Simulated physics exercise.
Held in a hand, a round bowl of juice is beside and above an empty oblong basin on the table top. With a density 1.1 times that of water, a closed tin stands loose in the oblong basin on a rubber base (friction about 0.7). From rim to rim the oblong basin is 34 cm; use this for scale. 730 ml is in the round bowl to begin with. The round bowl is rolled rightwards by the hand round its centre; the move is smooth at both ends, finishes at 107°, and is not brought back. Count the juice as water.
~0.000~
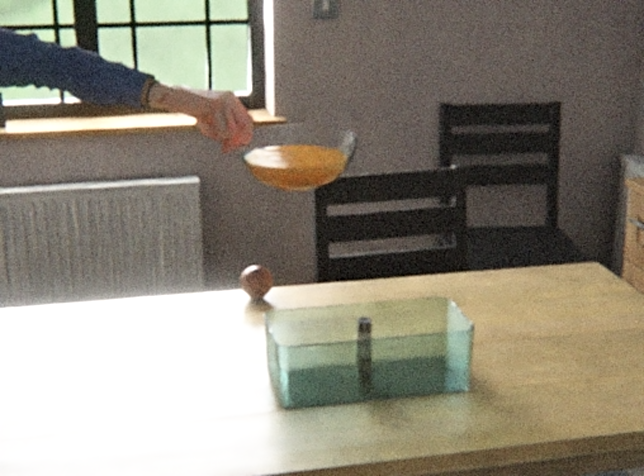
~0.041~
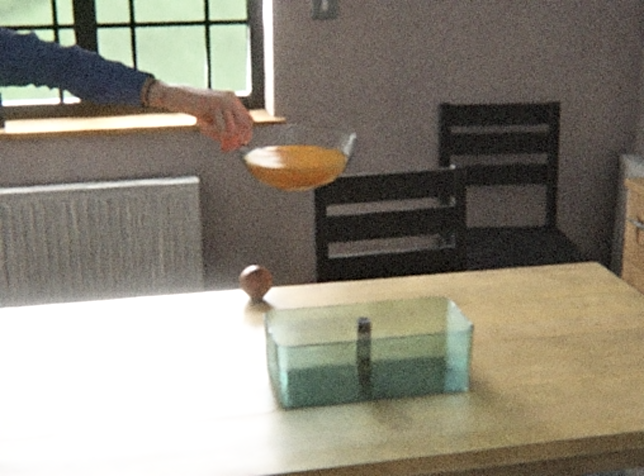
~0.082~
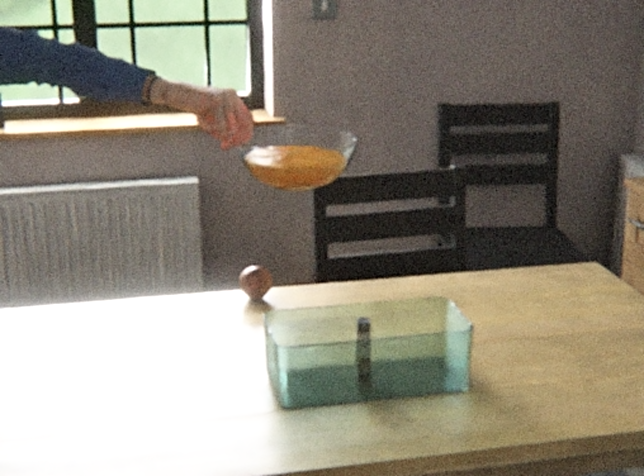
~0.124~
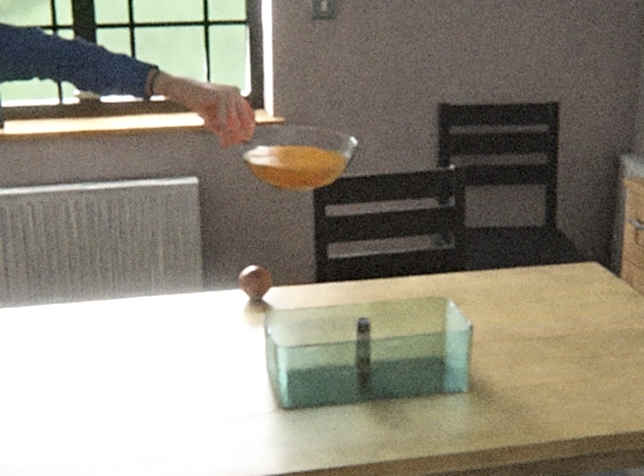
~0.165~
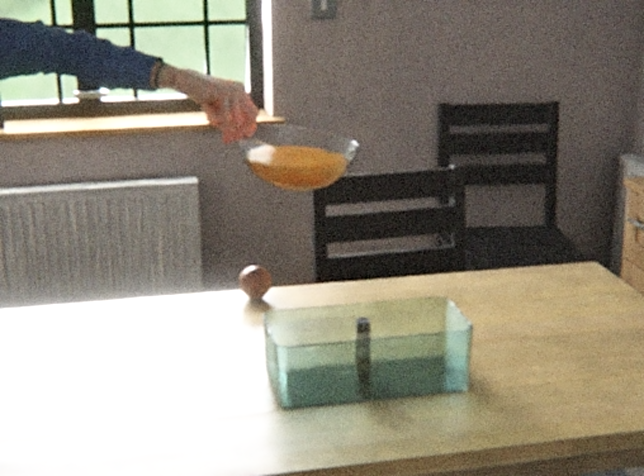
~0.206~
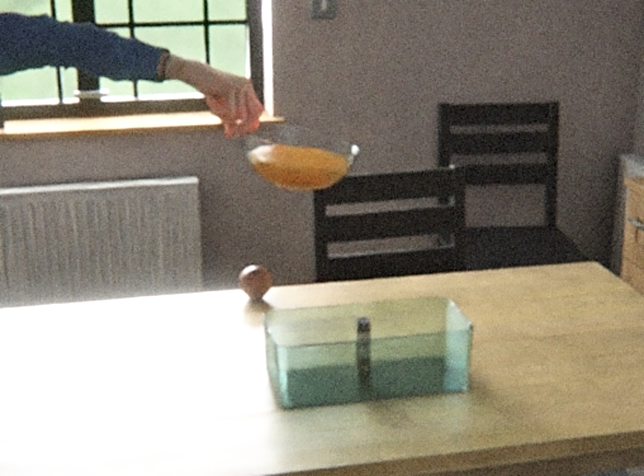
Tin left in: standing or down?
It overbalances.
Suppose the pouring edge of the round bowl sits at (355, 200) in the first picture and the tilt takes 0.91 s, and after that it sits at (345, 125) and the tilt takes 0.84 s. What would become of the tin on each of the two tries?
In the first try it remains standing; in the second it comes down.
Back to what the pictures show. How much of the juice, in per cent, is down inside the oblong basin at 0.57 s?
Roughly 0 percent of it.
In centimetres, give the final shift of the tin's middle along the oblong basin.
Looks like roughly 8.0 cm in total.
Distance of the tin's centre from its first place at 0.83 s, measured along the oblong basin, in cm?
Roughly 1 cm.
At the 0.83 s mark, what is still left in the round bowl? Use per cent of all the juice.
Share remaining: Approx. 0 %.
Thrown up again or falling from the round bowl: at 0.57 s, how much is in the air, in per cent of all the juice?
My guess is roughly 66 %.
Then, 0.57 s in, the tilt is 74° and 33 per cent is still to pour; the tin stands where it began.
Then, 0.83 s in, the tilt is 105° and 0 per cent is still to pour; the tin leans 6°.
Then, 1.11 s in, the tilt is 107° and 0 per cent is still to pour; the tin lies on its side.
Then, 1.41 s in, the tilt is 107° and 0 per cent is still to pour; the tin lies on its side.
Finally, the tin lies on its side.
